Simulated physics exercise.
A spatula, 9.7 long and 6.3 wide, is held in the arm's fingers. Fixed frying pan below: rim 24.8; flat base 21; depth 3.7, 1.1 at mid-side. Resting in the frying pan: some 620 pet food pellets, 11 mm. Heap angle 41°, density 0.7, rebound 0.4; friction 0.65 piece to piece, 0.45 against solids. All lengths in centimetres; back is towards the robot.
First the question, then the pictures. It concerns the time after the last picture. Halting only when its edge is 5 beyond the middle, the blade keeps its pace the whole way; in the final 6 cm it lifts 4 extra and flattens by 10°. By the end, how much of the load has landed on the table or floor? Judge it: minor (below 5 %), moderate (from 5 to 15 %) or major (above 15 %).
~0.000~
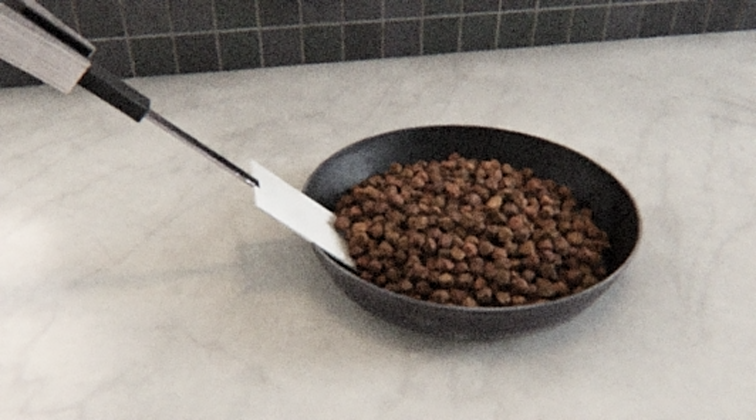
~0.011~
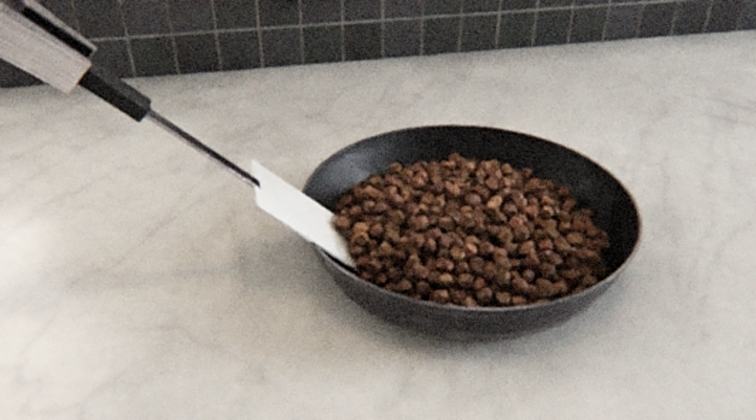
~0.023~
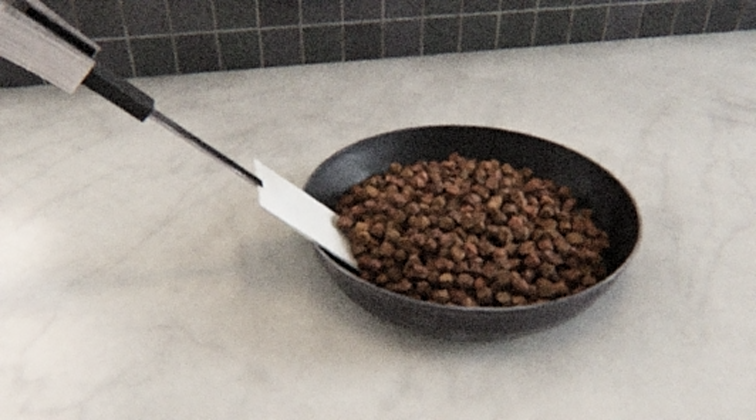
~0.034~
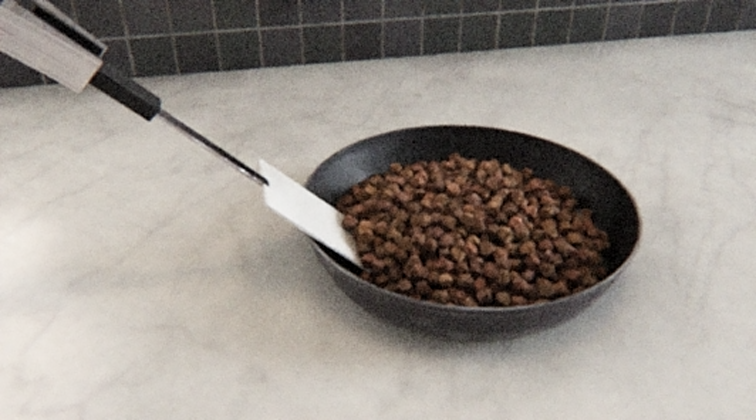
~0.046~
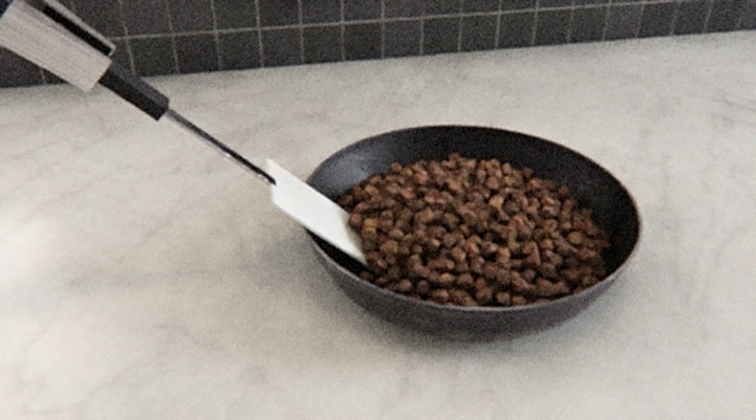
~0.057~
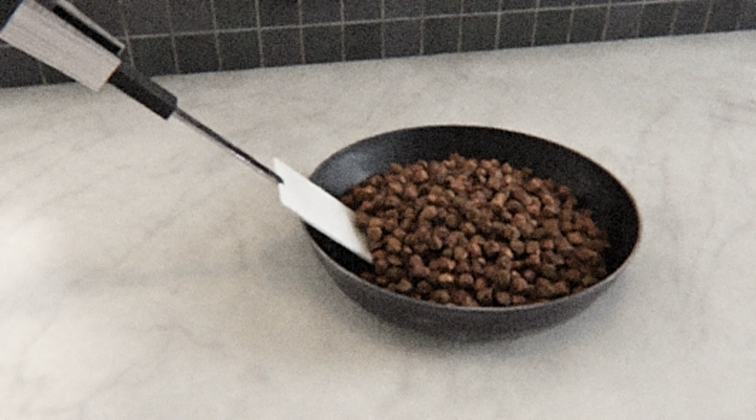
My judgement: Minor.
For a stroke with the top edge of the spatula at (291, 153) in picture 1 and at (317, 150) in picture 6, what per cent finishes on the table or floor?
Some 0 percent ends up on the table or floor.
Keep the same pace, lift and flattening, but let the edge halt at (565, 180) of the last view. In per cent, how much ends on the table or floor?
About 5 per cent.
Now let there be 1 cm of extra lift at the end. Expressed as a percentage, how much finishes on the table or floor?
Roughly 0 percent of it.
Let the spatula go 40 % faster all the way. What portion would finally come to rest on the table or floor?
About 0 per cent.
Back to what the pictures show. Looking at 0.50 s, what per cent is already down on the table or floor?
About 0 per cent.
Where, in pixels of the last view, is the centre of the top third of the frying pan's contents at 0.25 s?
Roughly pixel (513, 202).
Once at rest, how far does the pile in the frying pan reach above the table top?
About 5.5 cm above the table.
By 0.16 s, sloping 44°, highest piece 4 above the table; 621 in the frying pan.
By 0.25 s, sloping 39°, highest piece 6 above the table; 621 in the frying pan.
By 0.50 s, sloping 34°, highest piece 6 above the table; 621 in the frying pan.
By 1.55 s, sloping 34°, highest piece 6 above the table; 621 in the frying pan.
Final count, 621 in the frying pan. That is 0 % on the table or floor.
